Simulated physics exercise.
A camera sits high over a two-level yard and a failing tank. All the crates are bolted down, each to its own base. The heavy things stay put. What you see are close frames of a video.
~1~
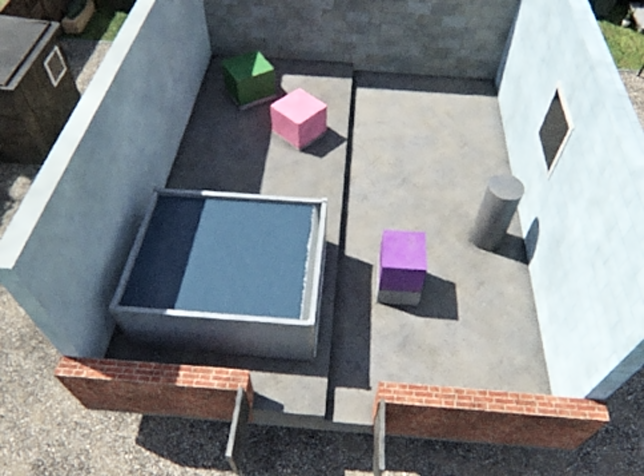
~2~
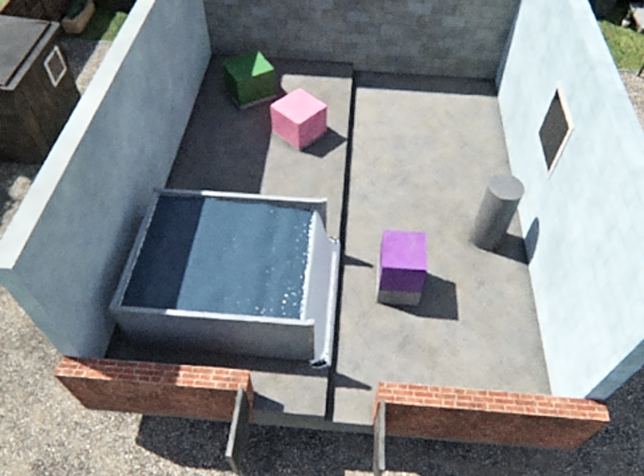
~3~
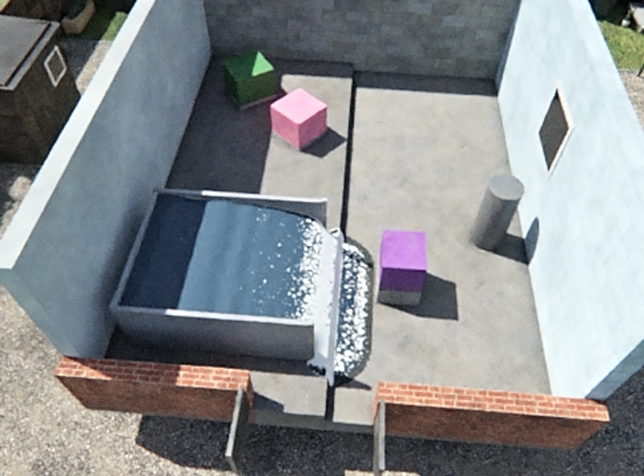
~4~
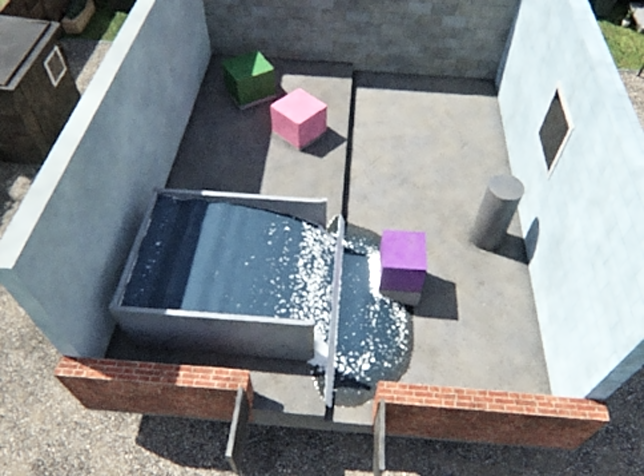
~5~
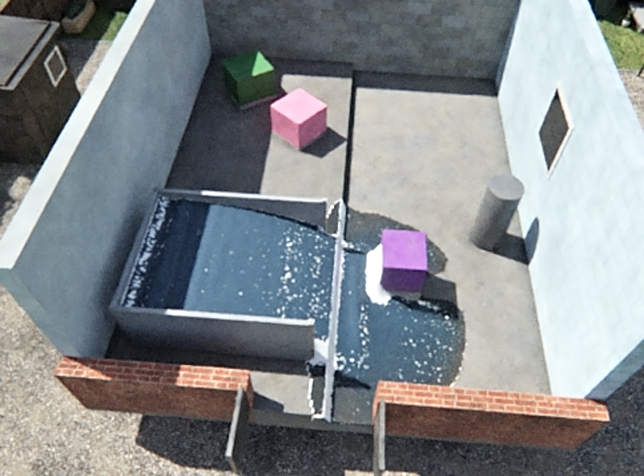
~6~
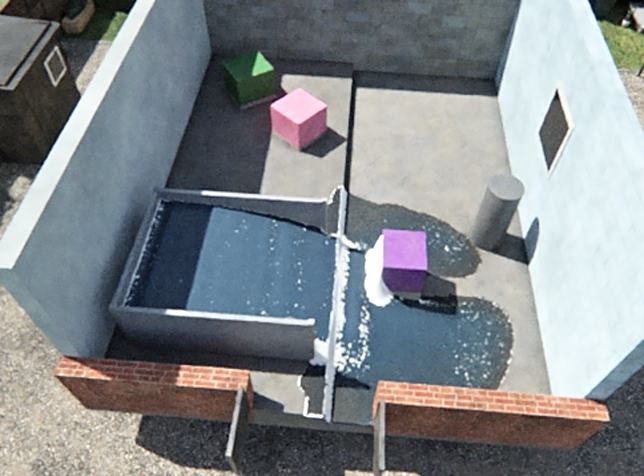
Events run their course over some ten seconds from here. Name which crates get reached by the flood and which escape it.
The pink crate will be a wet one; the green crate will be a wet one; the purple crate will be a wet one.
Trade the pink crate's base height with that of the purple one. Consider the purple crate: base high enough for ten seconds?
As it turns out, the purple crate gets reached.
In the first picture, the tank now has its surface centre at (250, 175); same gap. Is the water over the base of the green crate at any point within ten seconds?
The green one is flooded.
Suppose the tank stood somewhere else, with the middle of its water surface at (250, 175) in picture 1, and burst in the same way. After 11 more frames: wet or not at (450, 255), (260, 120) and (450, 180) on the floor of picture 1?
Results in order - swamped, left untouched, swamped.
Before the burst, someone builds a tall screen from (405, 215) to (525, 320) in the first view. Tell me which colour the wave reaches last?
That is the one in green.
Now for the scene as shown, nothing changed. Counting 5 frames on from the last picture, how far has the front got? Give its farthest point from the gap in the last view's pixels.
I would point to (509, 166).
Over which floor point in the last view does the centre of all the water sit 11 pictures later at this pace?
My reading is close to (385, 292).
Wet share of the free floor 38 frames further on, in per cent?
I'd estimate some 70 per cent.
A moment on, water covers 35 % of the floor; the pink crate not reached, the green crate not reached, the purple crate water round its plinth.
Next, water covers 50 % of the floor; the pink crate not reached, the green crate not reached, the purple crate water round its plinth.
Then, water covers 55 % of the floor; the pink crate not reached, the green crate not reached, the purple crate water round its plinth.
Later, water covers 70 % of the floor; the pink crate water round its plinth, the green crate water round its plinth, the purple crate water round its plinth.
In the end, water covers 80 % of the floor; the pink crate was topped, the green crate was topped, the purple crate was topped.
